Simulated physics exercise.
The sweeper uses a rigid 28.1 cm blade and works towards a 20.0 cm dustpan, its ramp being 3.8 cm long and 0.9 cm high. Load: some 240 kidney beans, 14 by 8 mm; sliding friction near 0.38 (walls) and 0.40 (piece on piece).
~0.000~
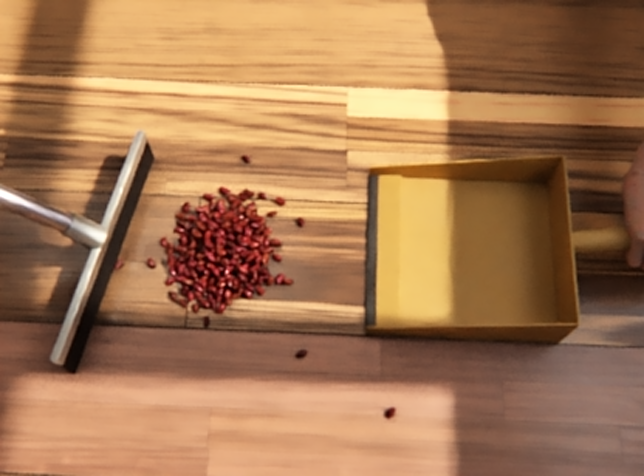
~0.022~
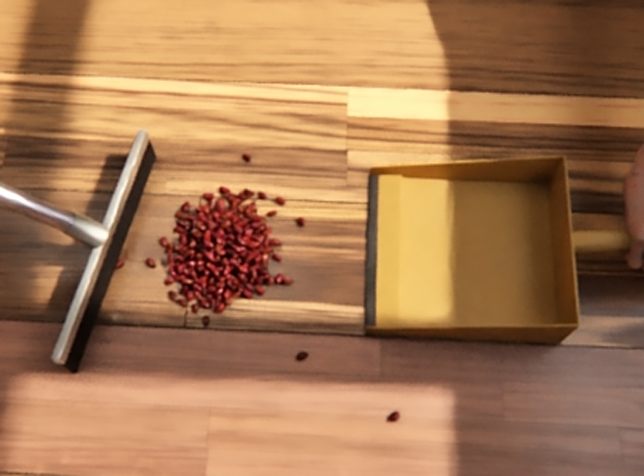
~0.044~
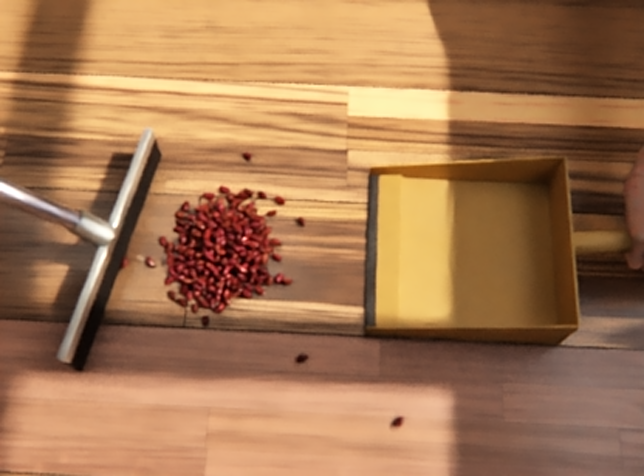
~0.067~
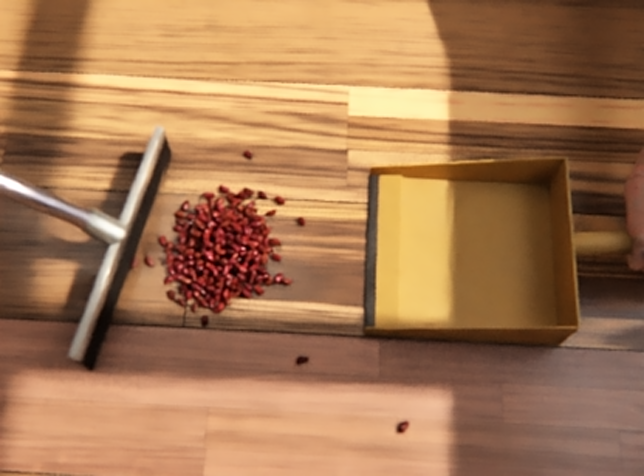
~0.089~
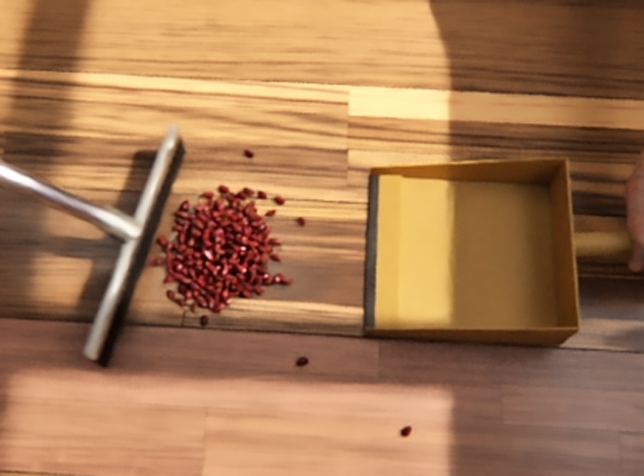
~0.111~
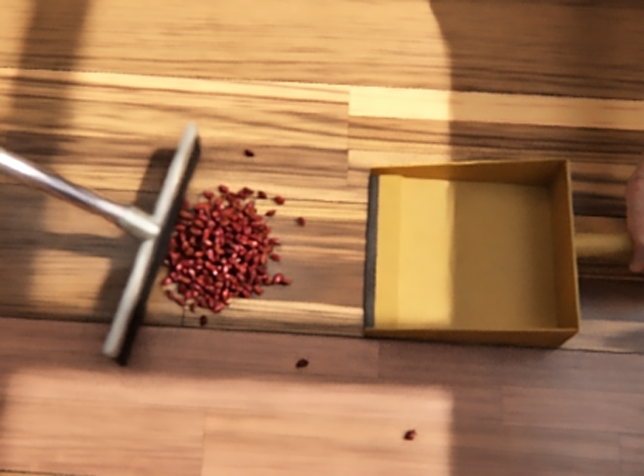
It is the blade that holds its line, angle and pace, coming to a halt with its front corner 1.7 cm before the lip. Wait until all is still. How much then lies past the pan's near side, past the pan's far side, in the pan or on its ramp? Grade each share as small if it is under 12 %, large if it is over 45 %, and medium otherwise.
Near side: Medium; far side: Small; pan: Medium.
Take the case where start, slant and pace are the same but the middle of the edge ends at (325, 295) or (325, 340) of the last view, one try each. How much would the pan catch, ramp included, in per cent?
Some 40 in a hundred and 40 in a hundred.
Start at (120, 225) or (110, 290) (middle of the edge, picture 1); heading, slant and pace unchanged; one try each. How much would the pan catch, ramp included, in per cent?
First try about 35 per cent, second about 40 per cent.
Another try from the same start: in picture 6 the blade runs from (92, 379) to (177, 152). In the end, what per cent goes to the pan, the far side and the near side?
Per cent by place - pan 30, far side 5, near side 35.
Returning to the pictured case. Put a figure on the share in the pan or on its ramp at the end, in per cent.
Estimate: Near 35 %.
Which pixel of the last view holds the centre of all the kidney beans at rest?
My guess is close to (370, 271).
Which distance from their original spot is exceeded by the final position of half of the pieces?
I'd say near 18 cm.
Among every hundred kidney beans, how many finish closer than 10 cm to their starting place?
Close to 0 per cent of it.
Then, at 0.22 s, middle of the blade 13 cm from the lip; 0 % over the lip, far side 0 %, near side 5 %.
After 0.30 s, middle of the blade 6 cm from the lip; 0 % over the lip, far side 0 %, near side 10 %.
After 0.51 s, middle of the blade 4 cm from the lip; 35 % over the lip, far side 5 %, near side 15 %.
At rest (2.5 s), near side 15 %, far side 5 %, pan 35 %, in front of the lip or behind the blade 40 %.
